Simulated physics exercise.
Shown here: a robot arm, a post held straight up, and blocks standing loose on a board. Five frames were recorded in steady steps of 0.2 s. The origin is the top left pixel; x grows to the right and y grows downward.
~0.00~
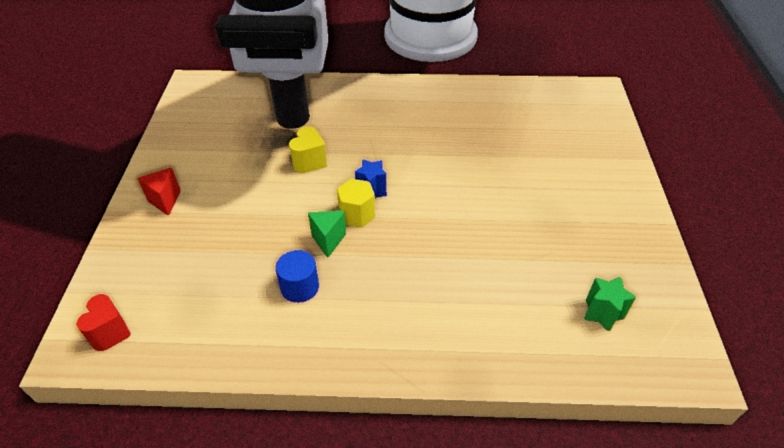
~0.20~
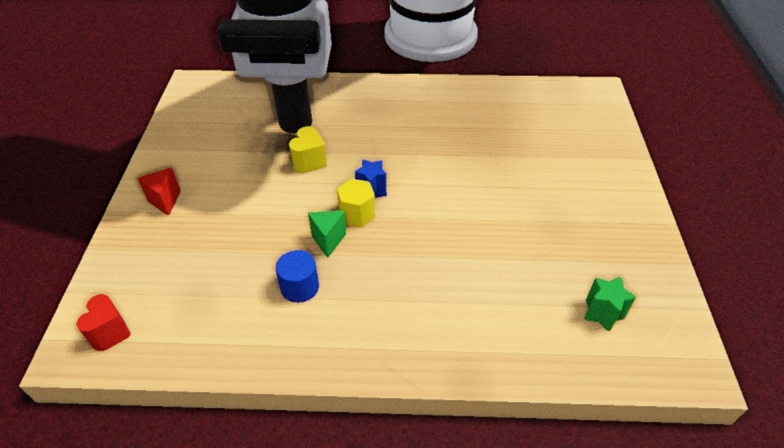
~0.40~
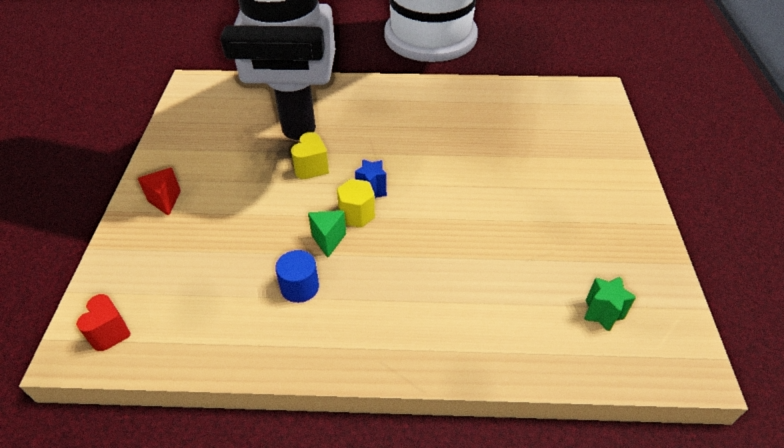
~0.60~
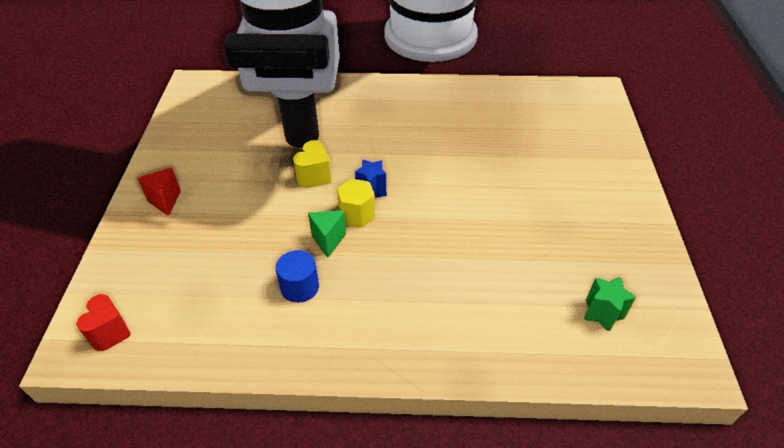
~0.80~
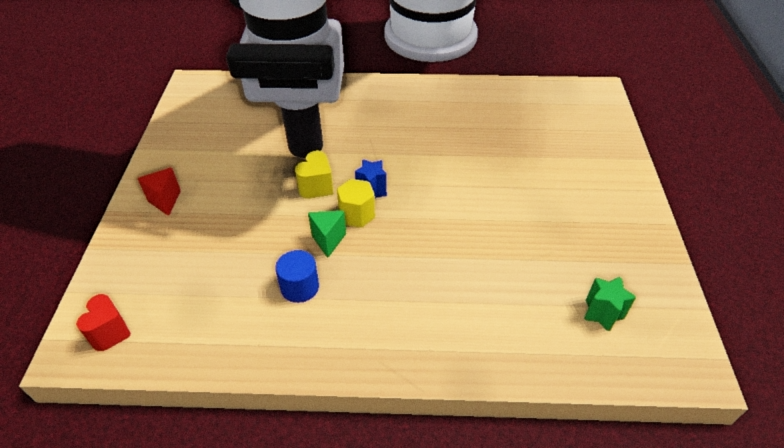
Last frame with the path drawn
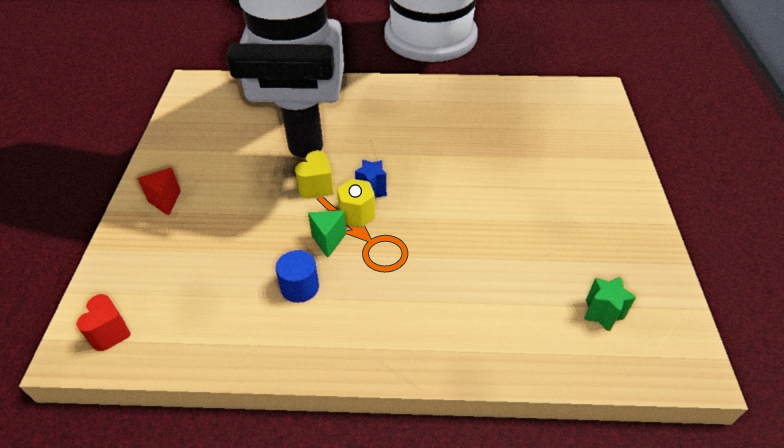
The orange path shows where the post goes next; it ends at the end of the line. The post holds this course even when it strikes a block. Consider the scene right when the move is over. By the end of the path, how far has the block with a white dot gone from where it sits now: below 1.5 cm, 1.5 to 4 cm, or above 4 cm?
Displacement: Past 4 cm.
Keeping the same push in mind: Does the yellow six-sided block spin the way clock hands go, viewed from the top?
No, that is not how it ends up.
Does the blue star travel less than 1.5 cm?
Short answer: Yes.
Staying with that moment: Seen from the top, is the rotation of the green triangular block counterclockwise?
That would be a no.
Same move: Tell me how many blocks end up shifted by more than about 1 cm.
The number will come to 3 or more.
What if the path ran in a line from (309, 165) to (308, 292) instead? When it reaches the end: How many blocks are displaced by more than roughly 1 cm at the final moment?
This push will displace three or more blocks.
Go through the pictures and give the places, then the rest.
Tip of the post (293, 120), middles of tops, blue circular block (295, 265), yellow heart-shaped block (307, 139), green triangular block (325, 219), yellow six-sided block (355, 191), blue star (371, 168), in the first frame.
Post (296, 124), nothing pushed, in the second frame.
Post (299, 130), yellow heart-shaped block (309, 145), in the third frame.
Post (303, 138), yellow heart-shaped block (312, 154), in the fourth frame.
Post (306, 148), blue circular block (295, 265), yellow heart-shaped block (314, 164), green triangular block (325, 219), yellow six-sided block (355, 191), blue star (371, 168), in the fifth frame.
The line goes from (309, 165) through (319, 196) and (350, 224) to (385, 253); the dot is on the yellow six-sided block.
On the path given first. One third of the way, post (317, 180); yellow heart-shaped block (320, 199), turned 20° clockwise.
Two thirds of the way, post (349, 208); blue circular block (290, 269); yellow heart-shaped block (339, 226), turned 65° clockwise; green triangular block (321, 245), turned 55° clockwise; yellow six-sided block (386, 201), turned 55° anticlockwise.
At the end, post (385, 237); blue circular block (290, 269); yellow heart-shaped block (352, 244), turned 115° clockwise; green triangular block (319, 248), turned 80° clockwise; yellow six-sided block (413, 210), turned 130° anticlockwise; blue star unmoved.
